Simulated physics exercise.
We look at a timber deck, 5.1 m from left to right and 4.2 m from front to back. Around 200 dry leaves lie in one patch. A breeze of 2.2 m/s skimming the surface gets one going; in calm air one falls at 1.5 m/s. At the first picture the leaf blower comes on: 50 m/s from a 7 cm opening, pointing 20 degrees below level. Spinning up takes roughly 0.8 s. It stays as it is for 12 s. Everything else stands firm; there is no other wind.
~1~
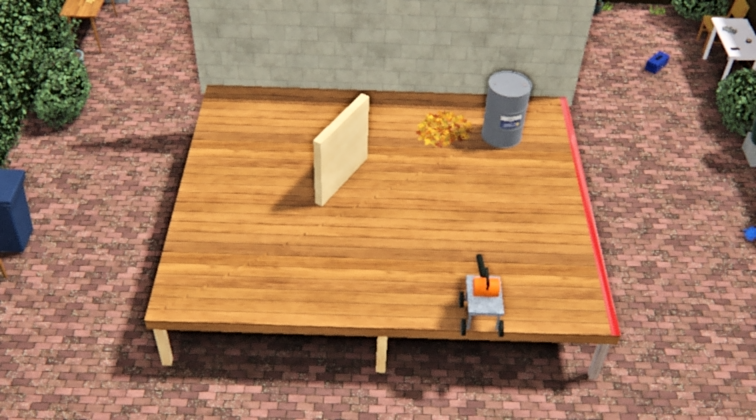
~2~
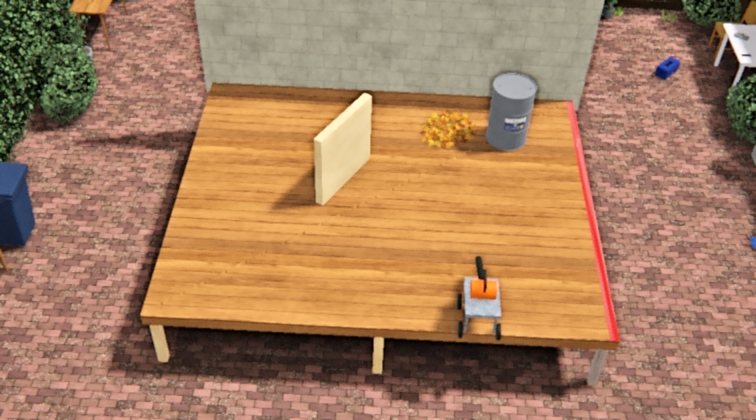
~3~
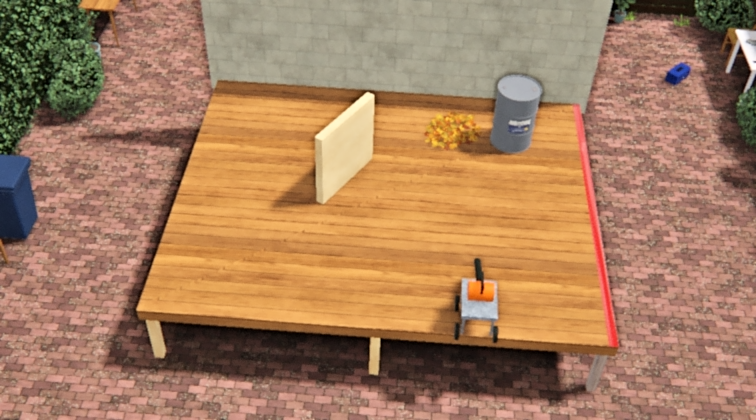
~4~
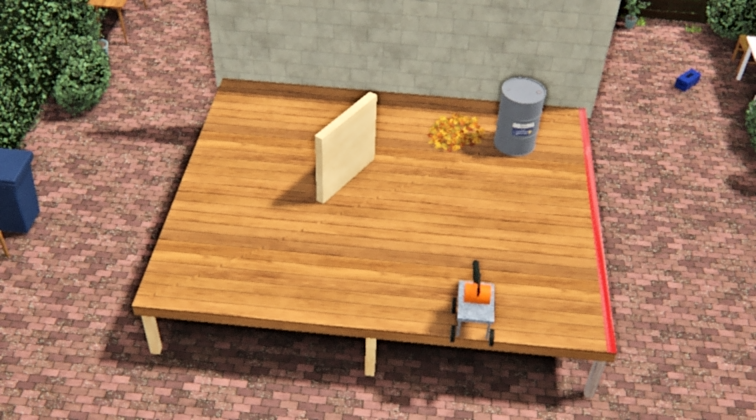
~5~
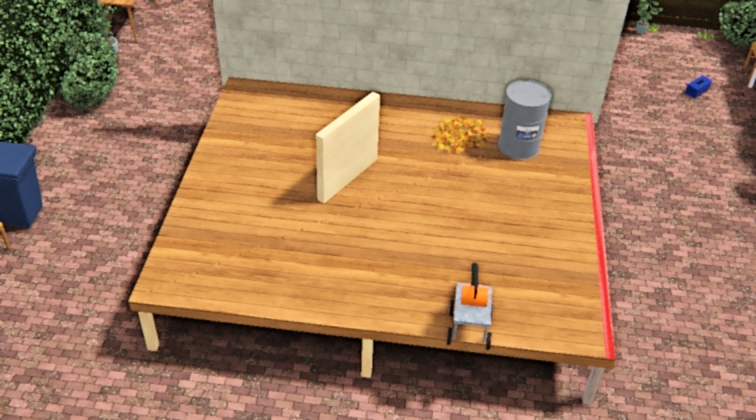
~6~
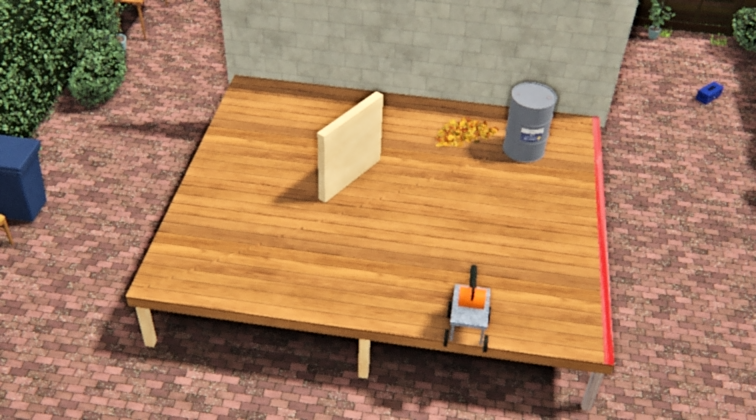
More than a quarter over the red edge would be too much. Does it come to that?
More than a quarter over the red edge: No.
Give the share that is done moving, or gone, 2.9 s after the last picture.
Near 30 %.
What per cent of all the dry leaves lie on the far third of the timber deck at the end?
About 90 %.
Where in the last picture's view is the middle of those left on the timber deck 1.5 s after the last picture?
At about (453, 95).
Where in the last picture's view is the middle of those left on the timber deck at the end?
Around (429, 96).
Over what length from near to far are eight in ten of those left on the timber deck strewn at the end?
About 0.0 m.
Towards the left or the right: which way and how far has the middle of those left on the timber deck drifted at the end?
Towards the left, some 0.6 m.
Then, 1.5 s after the last picture the count stands so, 2 % are over the red edge; the middle of those still in play is near (453, 95).
Then, 2.9 s after the last picture the count stands so, 3 % are over the red edge; the middle of those still in play is near (446, 96).
Then, 5.7 s after the last picture the count stands so, 4 % are over the red edge; the middle of those still in play is near (442, 97).
Then, 11.1 s after the last picture, at the end, 8 % are over the red edge; the middle of those still in play is near (429, 96).
